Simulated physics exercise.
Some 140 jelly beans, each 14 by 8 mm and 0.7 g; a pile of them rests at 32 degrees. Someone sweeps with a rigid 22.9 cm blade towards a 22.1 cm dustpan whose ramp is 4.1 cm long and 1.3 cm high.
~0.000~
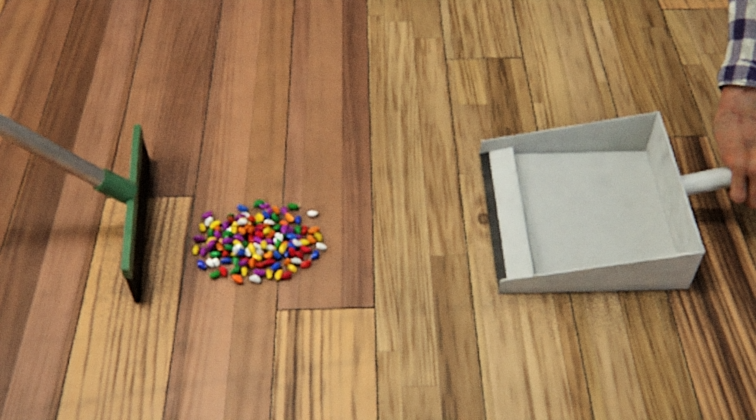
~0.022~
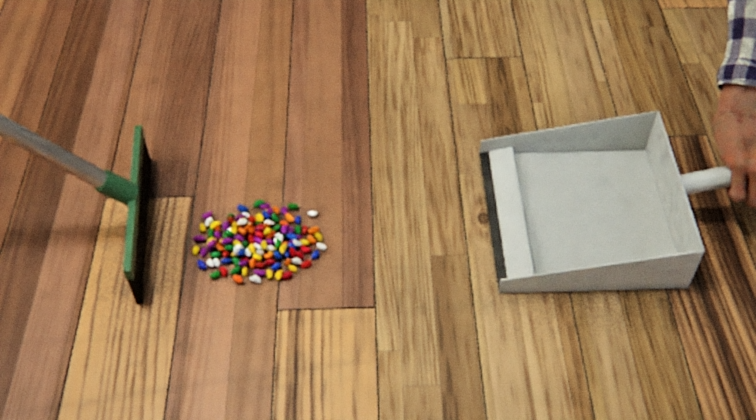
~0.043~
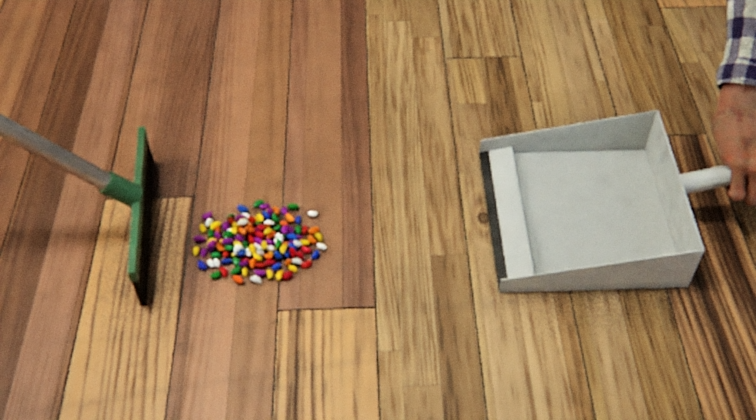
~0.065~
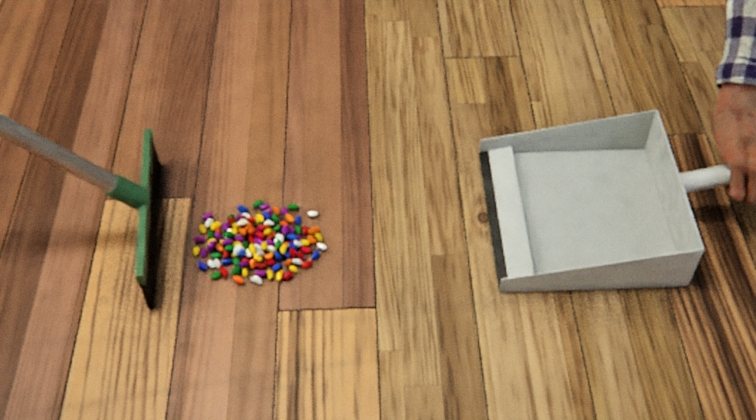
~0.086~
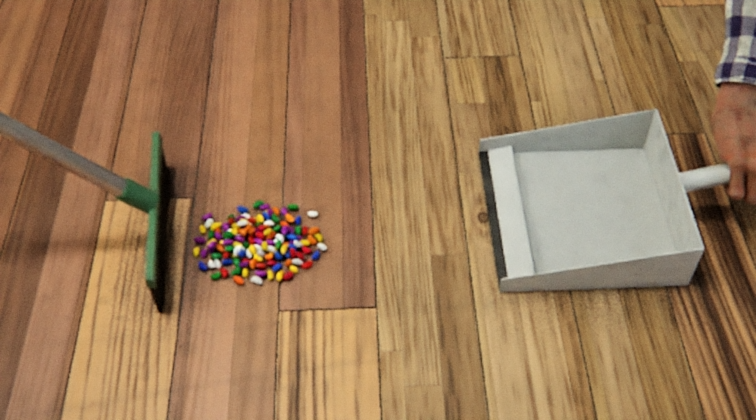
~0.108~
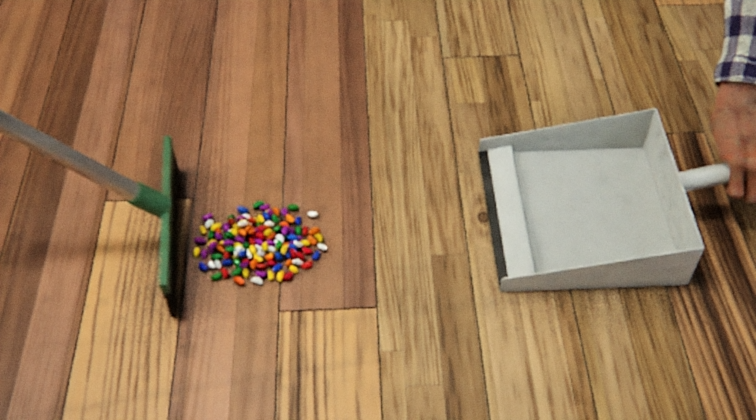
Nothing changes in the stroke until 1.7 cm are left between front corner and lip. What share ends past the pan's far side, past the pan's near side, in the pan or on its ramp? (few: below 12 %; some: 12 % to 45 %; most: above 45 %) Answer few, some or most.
Far side few, near side some, pan few.
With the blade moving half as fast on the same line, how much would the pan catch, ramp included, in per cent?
It would be near 0 per cent.
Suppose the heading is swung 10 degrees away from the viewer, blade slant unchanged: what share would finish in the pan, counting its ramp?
Then about 20 per cent.
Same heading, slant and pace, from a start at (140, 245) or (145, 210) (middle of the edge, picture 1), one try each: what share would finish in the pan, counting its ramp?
About 5 and 10 per cent.
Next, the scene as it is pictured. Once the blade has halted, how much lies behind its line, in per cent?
Some 30 per cent.
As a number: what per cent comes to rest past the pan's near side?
Some 35 per cent.
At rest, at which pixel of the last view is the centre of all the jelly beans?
Around (487, 259).
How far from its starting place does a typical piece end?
Roughly 28 cm.
Then, at 0.36 s, middle of the blade 21 cm from the lip; 0 % over the lip, far side 0 %, near side 10 %.
Then, at 0.52 s, middle of the blade 9 cm from the lip; 0 % over the lip, far side 0 %, near side 25 %.
After 0.81 s, middle of the blade 3 cm from the lip; 5 % over the lip, far side 0 %, near side 35 %.
In the end, at 3.1 s, far side 0 %, near side 35 %, pan 5 %, in front of the lip or behind the blade 55 %.
